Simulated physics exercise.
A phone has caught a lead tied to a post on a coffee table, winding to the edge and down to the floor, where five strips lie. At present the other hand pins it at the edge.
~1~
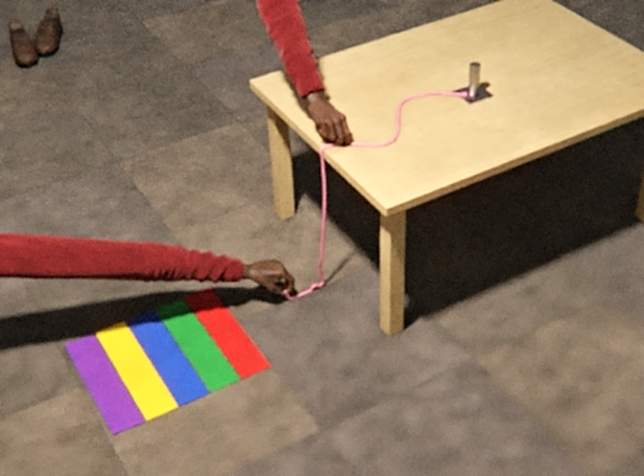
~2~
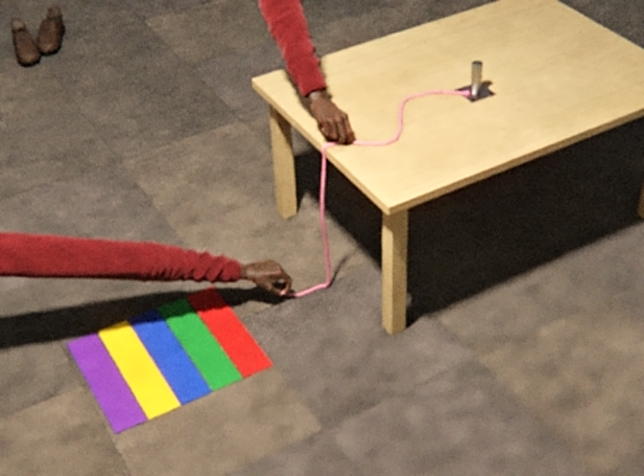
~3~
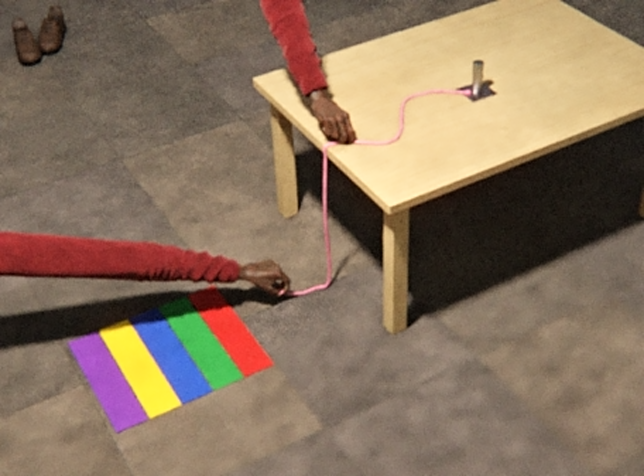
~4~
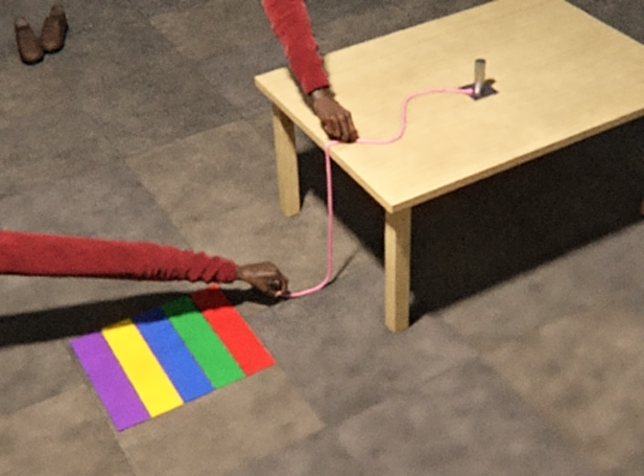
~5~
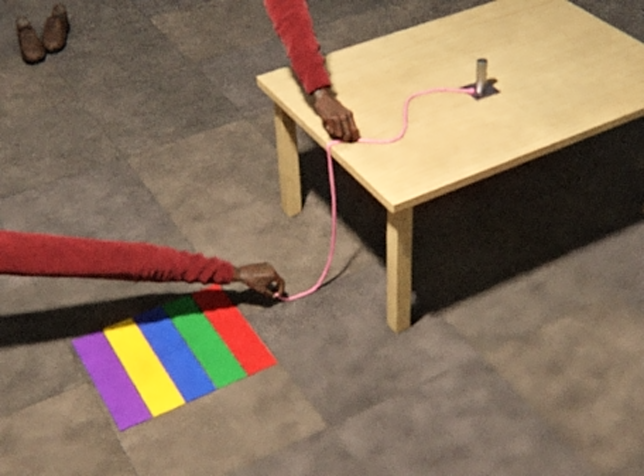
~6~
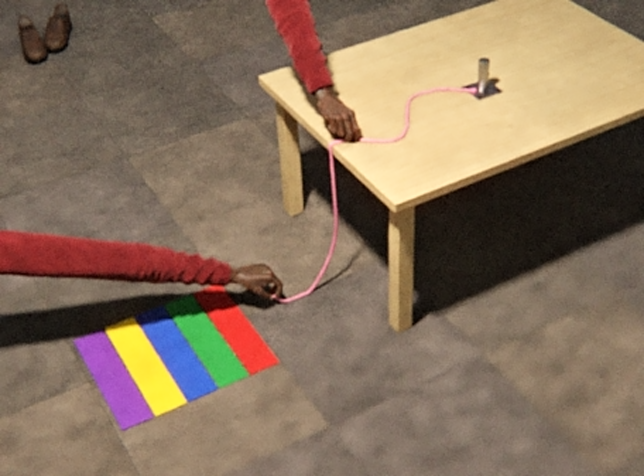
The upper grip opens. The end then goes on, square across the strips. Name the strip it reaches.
The yellow strip.
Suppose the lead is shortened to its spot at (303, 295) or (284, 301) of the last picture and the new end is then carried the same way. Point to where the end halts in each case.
The first cut gives (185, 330) and the second gives (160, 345).
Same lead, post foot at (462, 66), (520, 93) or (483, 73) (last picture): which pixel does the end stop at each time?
First try about (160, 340), second about (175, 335), third about (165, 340).
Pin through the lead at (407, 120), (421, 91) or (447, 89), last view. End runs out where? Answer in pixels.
First try near (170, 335), second near (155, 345), third near (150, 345).
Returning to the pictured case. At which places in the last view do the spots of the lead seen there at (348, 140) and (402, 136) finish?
To (312, 170) for the first and to (356, 136) for the second.
Soon after, end near (184, 332); over blue.
Then, end near (155, 344); over blue.
At full stretch, end near (139, 351); over yellow. The end stops over the yellow strip.
